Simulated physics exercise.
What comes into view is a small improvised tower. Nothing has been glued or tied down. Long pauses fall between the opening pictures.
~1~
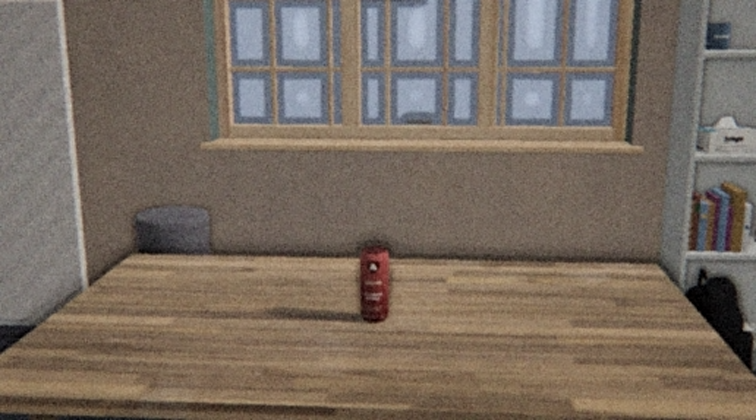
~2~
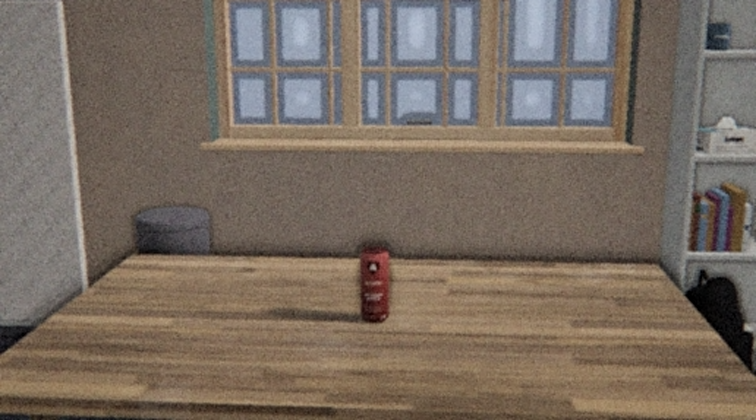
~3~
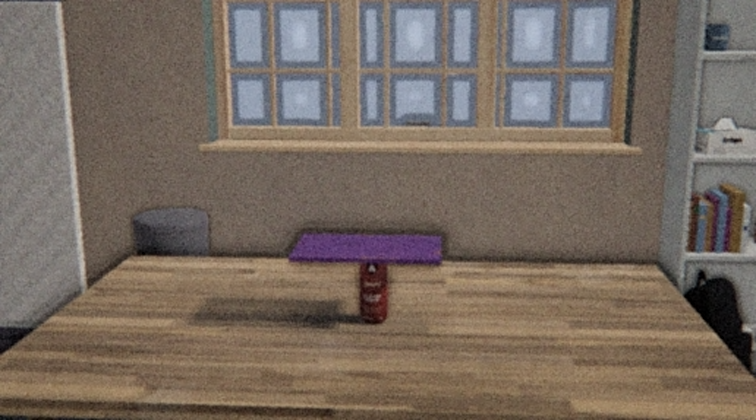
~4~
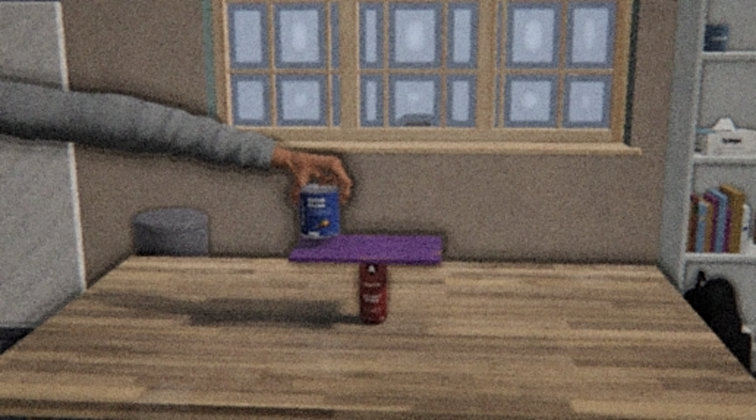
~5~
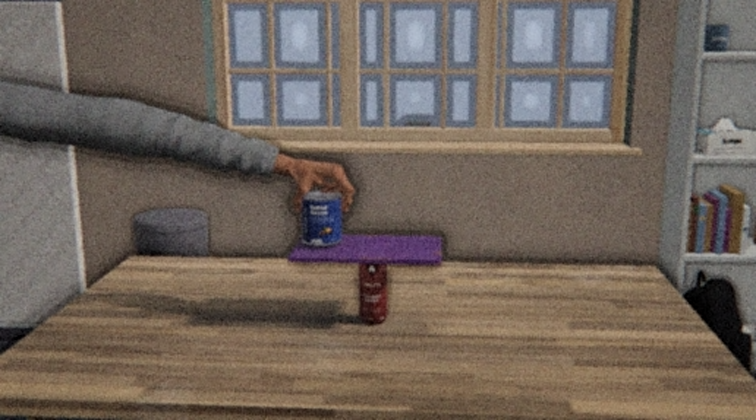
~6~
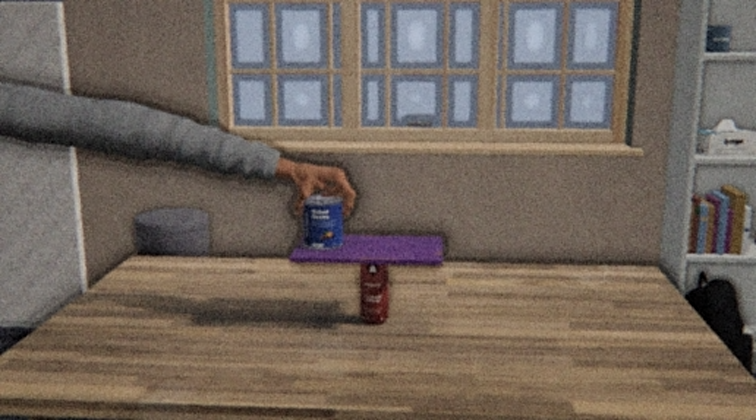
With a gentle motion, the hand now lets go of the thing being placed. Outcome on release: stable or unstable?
Unstable.
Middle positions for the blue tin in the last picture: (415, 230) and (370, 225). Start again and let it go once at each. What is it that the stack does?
Try one: The stack collapses; try two: The stack remains standing.
Then, 0.40 s later than the last frame, blue tin now fallen; purple board on its side.
Then, 0.60 s later than the last frame, purple board on its side.
Then, 1.00 s later than the last frame, purple board now fallen.
When it is over, fallen, purple board and blue tin; red can as before. The stack comes apart.
